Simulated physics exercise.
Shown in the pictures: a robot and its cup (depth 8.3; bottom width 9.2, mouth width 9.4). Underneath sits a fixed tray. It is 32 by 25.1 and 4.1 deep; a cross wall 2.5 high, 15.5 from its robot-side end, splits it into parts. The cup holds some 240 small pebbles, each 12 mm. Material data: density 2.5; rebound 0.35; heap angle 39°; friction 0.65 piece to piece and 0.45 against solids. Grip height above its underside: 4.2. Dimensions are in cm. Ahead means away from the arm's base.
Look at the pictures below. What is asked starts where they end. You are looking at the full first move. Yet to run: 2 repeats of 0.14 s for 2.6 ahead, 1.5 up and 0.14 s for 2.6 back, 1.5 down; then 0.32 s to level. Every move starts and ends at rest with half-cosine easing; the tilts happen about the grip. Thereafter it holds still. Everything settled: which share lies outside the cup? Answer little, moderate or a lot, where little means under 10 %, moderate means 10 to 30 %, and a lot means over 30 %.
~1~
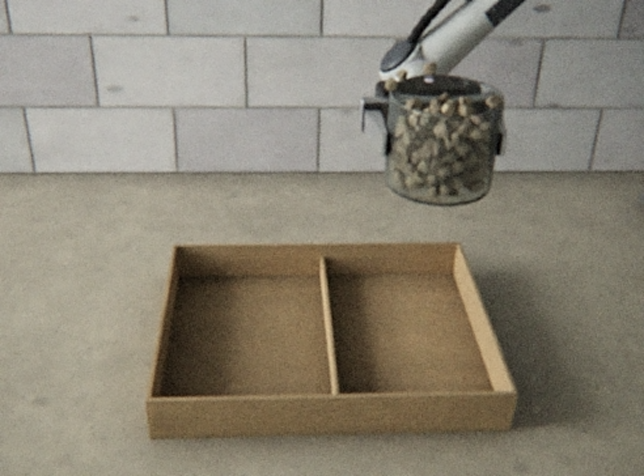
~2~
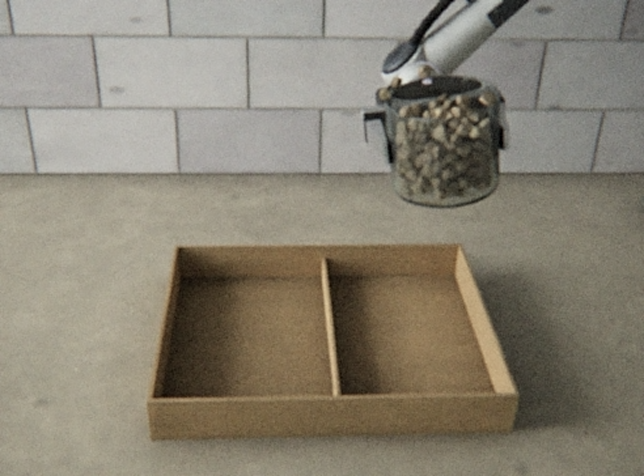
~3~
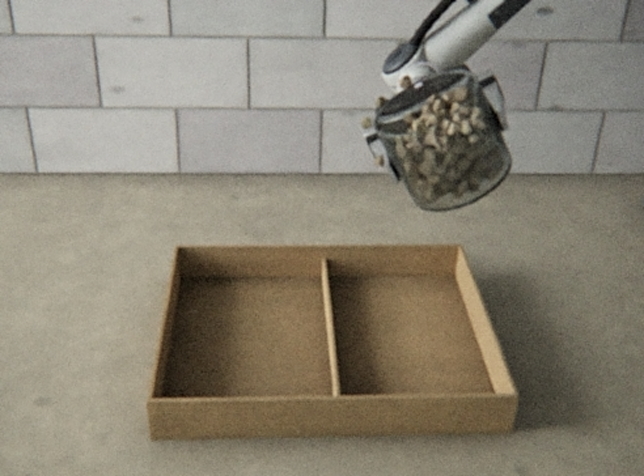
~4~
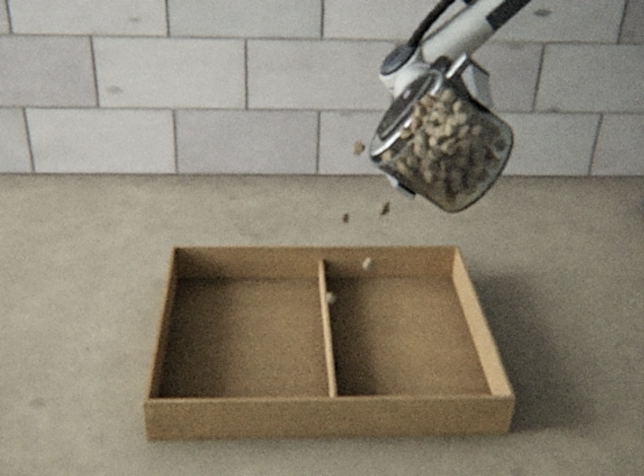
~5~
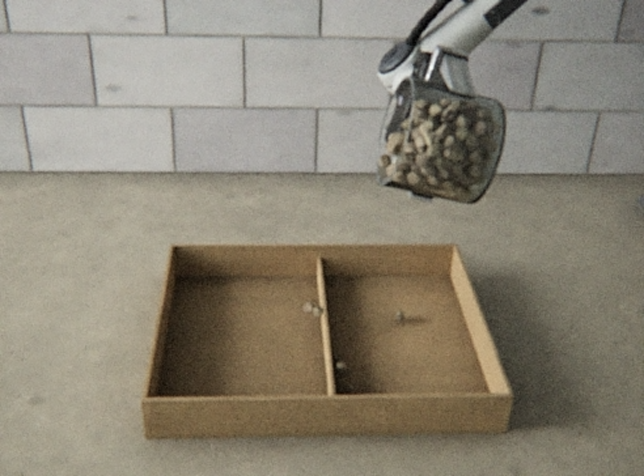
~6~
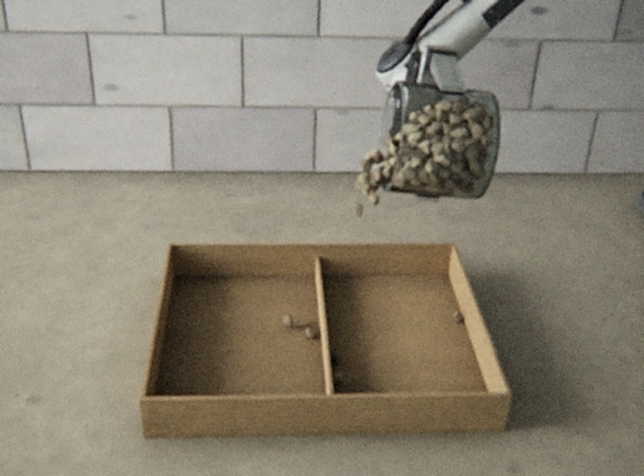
A lot.
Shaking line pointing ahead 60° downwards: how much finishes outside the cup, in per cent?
About 15 per cent.
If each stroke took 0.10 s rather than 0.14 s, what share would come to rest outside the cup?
The share would be near 75 %.
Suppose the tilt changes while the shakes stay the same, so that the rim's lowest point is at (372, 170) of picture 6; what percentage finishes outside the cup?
Estimate: About 15 per cent.
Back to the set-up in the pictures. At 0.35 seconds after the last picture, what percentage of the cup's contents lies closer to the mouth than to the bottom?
Some 50 per cent.
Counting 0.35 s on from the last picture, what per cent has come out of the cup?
25 %.
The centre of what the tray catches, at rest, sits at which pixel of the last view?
Approximately (307, 337) in pixels.
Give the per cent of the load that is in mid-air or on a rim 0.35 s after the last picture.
4 per cent.
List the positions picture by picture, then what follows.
The first frame shows cup middle at (442, 141), level; upper third of the load around (447, 126), from x 390 to 495, top at y 70; 239 in the cup.
The second frame shows cup middle at (444, 142), tilted 8° forward; upper third of the load around (451, 129), from x 385 to 490, top at y 70.
The third frame shows cup middle at (444, 143), tilted 29° forward; upper third of the load around (458, 126), from x 365 to 500, top at y 80; 236 in the cup, 3 in flight or on a rim.
The fourth frame shows cup middle at (442, 144), tilted 55° forward; upper third of the load around (459, 123), from x 330 to 500, top at y 95; 233 in the cup, 2 in the robot-side part, 4 in flight or on a rim.
The fifth frame shows cup middle at (440, 142), tilted 76° forward; upper third of the load around (456, 123), from x 310 to 490, top at y 100; 233 in the cup, 4 in the robot-side part, 2 in the far-side part.
The sixth frame shows cup middle at (438, 141), tilted 84° forward; upper third of the load around (455, 128), from x 290 to 490, top at y 100; 229 in the cup, 4 in the robot-side part, 2 in the far-side part, 4 in flight or on a rim.
Then, 0.35 s later, tilted 84° forward, highest piece 25 above the table; 177 in the cup, 31 in the far-side part, 22 in the robot-side part, 9 in flight or on a rim.
Then, 0.70 s later, tilted 49° forward, highest piece 24 above the table; 122 in the cup, 66 in the far-side part, 45 in the robot-side part, 6 in flight or on a rim.
Then, 1.08 s later, level, highest piece 25 above the table; 122 in the cup, 71 in the far-side part, 46 in the robot-side part.
Then, 2.13 s later, level, highest piece 25 above the table; 122 in the cup, 71 in the far-side part, 46 in the robot-side part.
At rest, 122 in the cup, 71 in the far-side part, 46 in the robot-side part. That is 49 % outside the cup.
